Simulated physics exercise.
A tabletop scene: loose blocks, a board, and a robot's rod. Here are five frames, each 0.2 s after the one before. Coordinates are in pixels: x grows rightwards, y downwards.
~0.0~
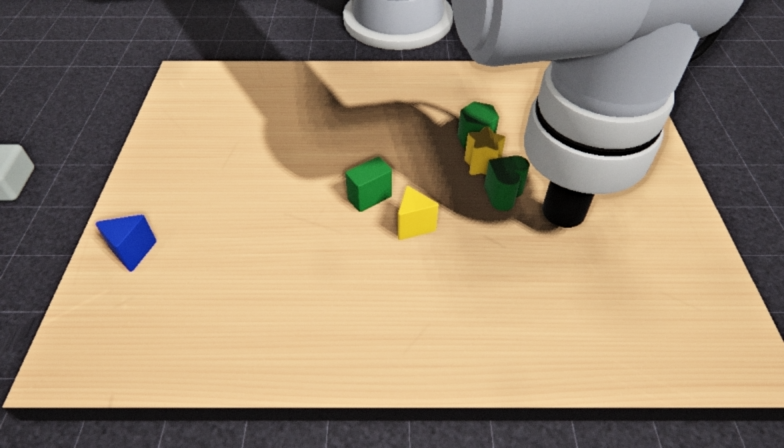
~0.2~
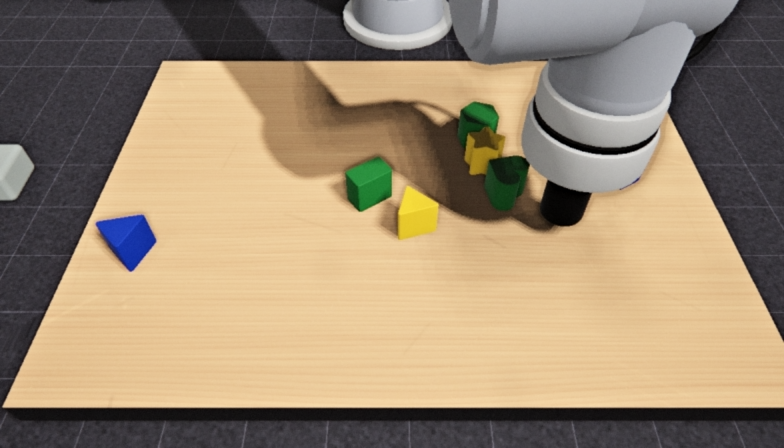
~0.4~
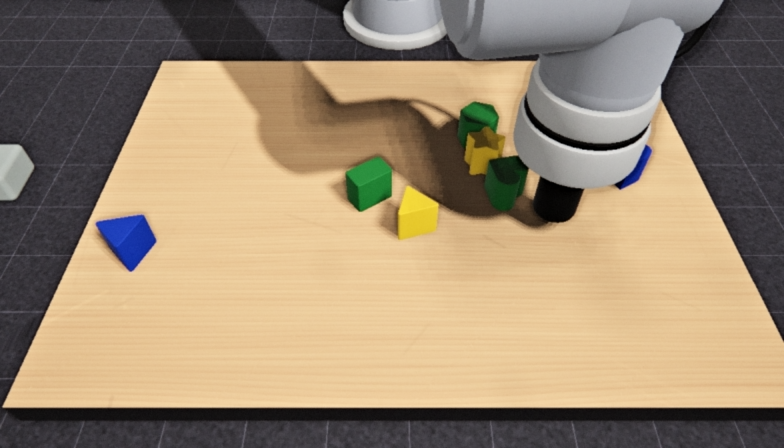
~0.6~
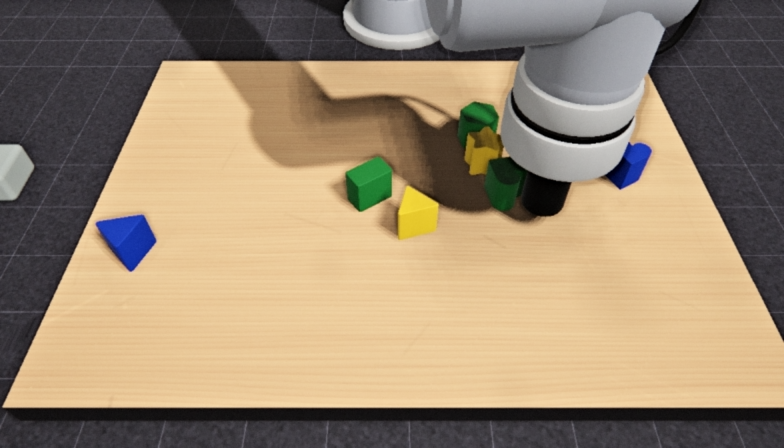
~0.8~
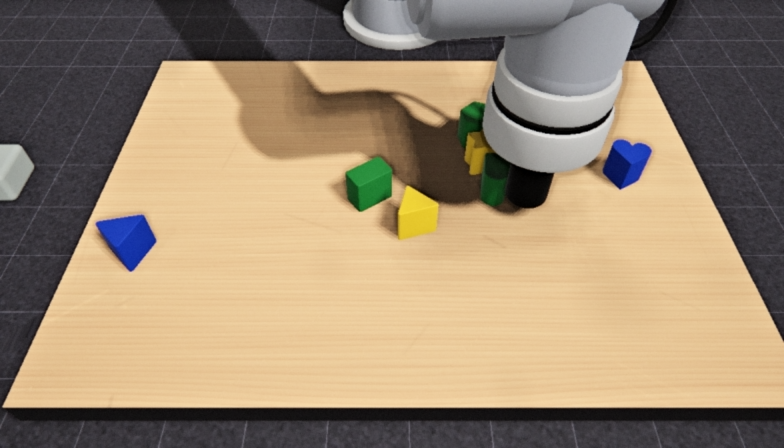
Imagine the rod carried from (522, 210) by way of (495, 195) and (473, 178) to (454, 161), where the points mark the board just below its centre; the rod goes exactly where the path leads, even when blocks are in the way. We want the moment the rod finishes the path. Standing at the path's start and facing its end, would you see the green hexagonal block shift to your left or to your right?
Facing from start to end, it shifts right.
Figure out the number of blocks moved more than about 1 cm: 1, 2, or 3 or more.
Looking at the path, I think three or more of the blocks end up more than 1 cm away.
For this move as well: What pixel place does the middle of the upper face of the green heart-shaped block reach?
It will end up at (426, 127).
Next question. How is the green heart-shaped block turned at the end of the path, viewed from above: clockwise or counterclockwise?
From above, the turn goes anticlockwise.
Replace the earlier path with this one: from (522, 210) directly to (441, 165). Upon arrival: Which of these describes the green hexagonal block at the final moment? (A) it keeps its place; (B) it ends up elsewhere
B (it ends up elsewhere)
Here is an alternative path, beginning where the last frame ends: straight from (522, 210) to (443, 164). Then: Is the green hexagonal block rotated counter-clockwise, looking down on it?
No, I don't think so.
What follows on the original path. Halfway along, rod (486, 172); green hexagonal block (479, 103); yellow star block (468, 122), turned 55° clockwise; green heart-shaped block (461, 144).
At the end, rod (456, 146); yellow triangle unmoved; green hexagonal block (480, 101), turned 15° clockwise; yellow star block (450, 111), turned 110° clockwise; green heart-shaped block (426, 127), turned 30° anticlockwise.
